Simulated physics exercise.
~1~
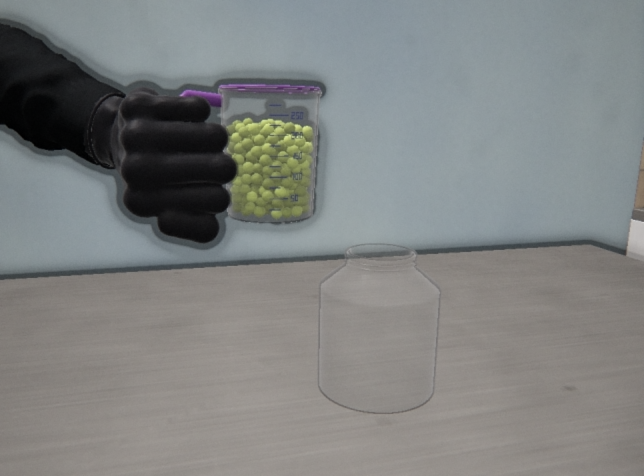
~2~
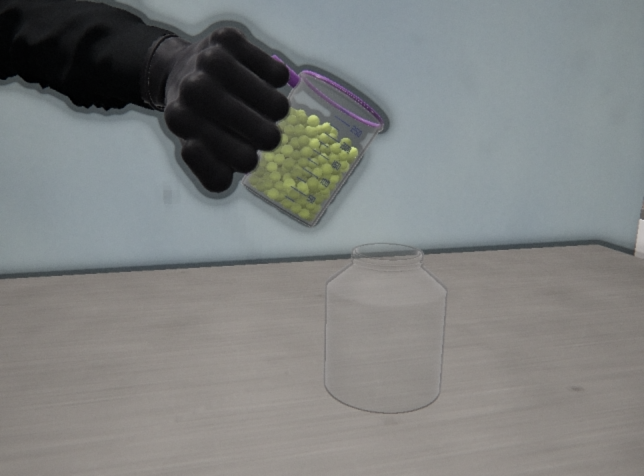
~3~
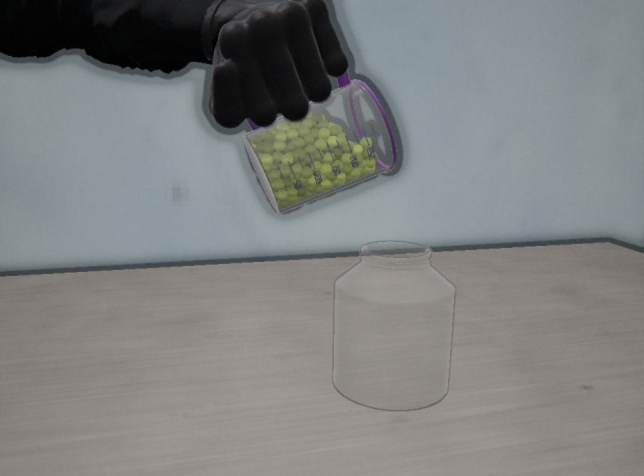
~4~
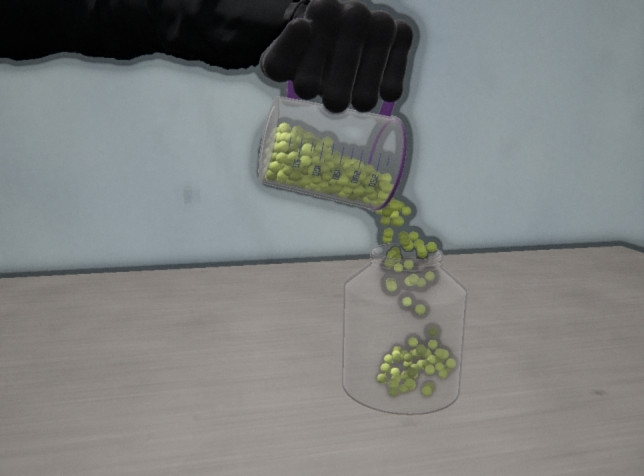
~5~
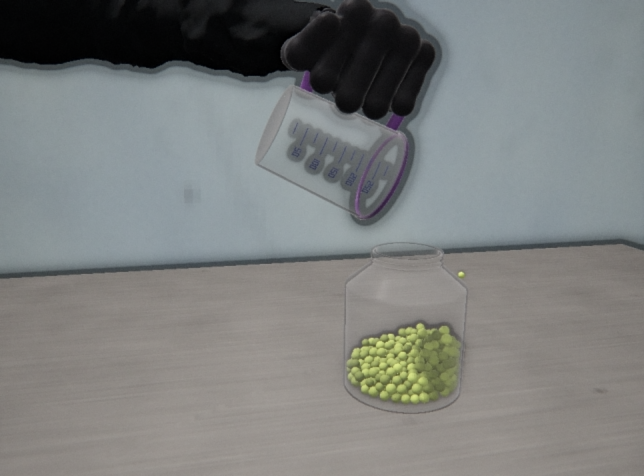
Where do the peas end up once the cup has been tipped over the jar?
The larger part of the peas ends up in the jar, with very few left in the cup and very few spilt outside.
